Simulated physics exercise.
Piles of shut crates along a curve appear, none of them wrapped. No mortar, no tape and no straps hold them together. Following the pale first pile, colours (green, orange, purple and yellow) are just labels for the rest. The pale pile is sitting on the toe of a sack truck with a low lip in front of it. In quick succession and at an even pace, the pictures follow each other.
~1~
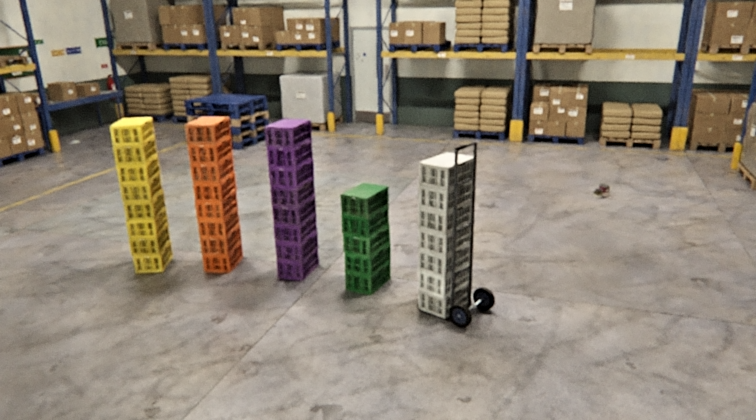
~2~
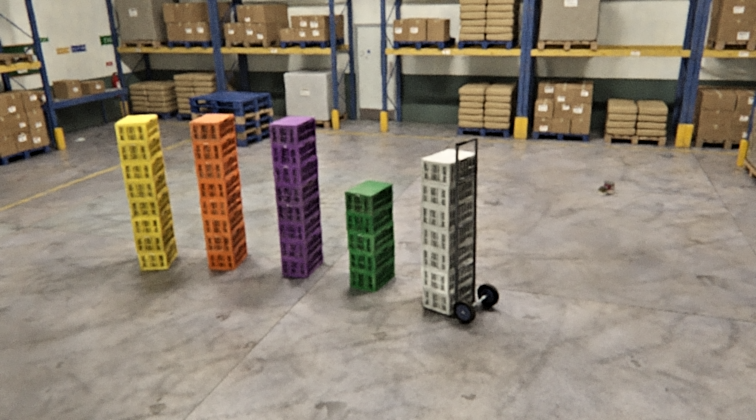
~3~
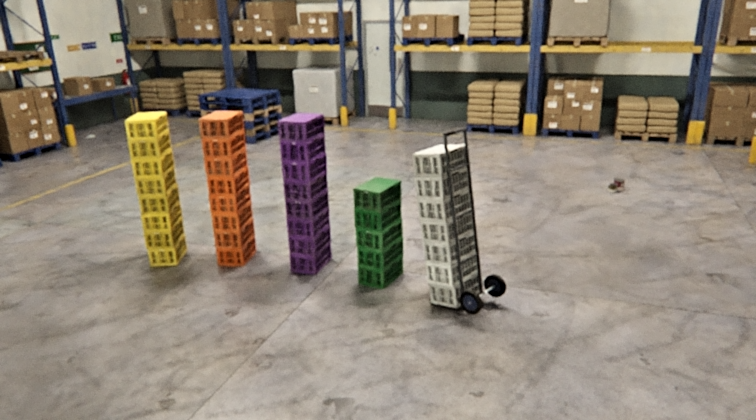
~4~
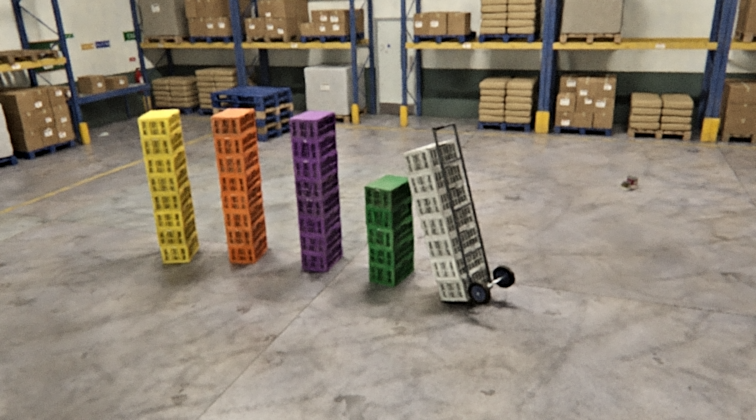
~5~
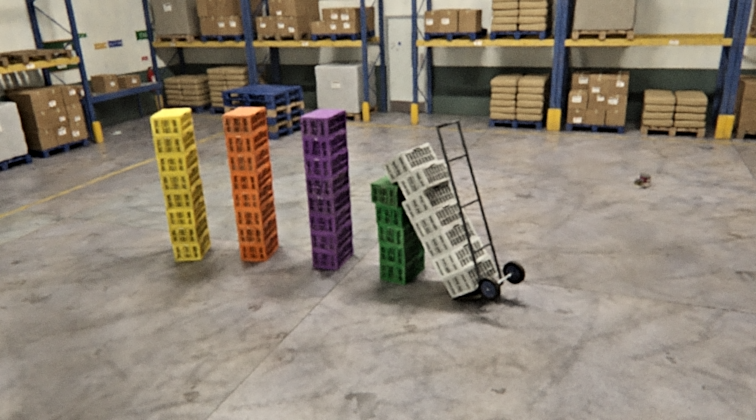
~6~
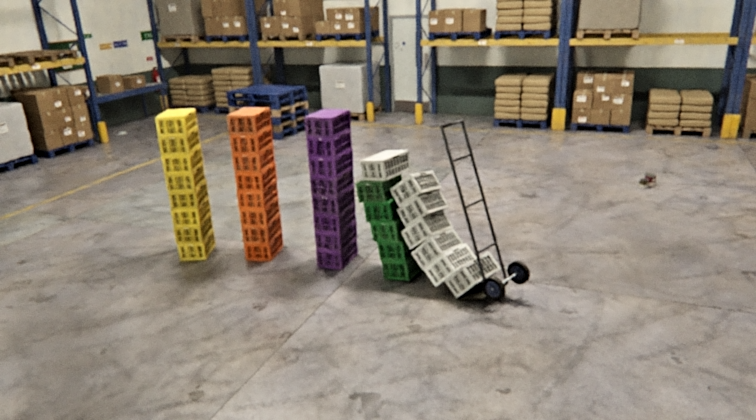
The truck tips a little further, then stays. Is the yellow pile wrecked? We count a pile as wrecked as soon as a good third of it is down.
Yes.
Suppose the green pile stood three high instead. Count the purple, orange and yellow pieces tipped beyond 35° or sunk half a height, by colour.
Purple: 0; orange: 0; yellow: 0.
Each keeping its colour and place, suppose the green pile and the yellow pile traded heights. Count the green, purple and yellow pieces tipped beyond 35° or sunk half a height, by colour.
Green 7, purple 7, yellow 4.
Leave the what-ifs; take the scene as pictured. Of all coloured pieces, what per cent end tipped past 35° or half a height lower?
Around 95 percent.
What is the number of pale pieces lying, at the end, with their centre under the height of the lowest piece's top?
6, all in all.
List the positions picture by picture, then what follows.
In the first frame (places mark the middle of the side facing us; the camera pans a little), truck frame (455, 186) level; top yellow crate (126, 136); top green crate (354, 206); the rest undisturbed.
In the second frame, truck frame (457, 181) rocked barely; top yellow crate (131, 133).
In the third frame, truck frame (449, 171) rocked a little, top of the pale pile leaning a little; top yellow crate (141, 130); the rest undisturbed.
In the fourth frame, truck frame (442, 165) rocked clearly, top of the pale pile leaning clearly; top yellow crate (154, 128); the rest undisturbed.
In the fifth frame, truck frame (447, 162) rocked clearly, top of the pale pile leaning well over; top yellow crate (166, 127); top green crate (384, 195) shifted a little; one has shifted.
In the sixth frame, truck frame (451, 161) rocked clearly, top of the pale pile leaning a little; top yellow crate (171, 127); top green crate (370, 193) leaning a little; steepest lean, the crate at (391, 252); 5 disturbed, none down.
Soon after the last picture, 7 of the pale pile down; none of the 8 yellow crates down (5 of 29 in all colours); top yellow crate unmoved; top green crate leaning well over, some two heights lower.
A little later, 6 of the pale pile down; 7 of the 8 yellow crates down (27 of 29 in all colours); top yellow crate leaning well over, some two heights lower; top green crate upside down.
At rest, 6 of the pale pile down; 7 of the 8 yellow crates down (27 of 29 in all colours); top yellow crate on its side; top green crate upside down. As the last picture would show them, middles, top green crate near (325, 224).
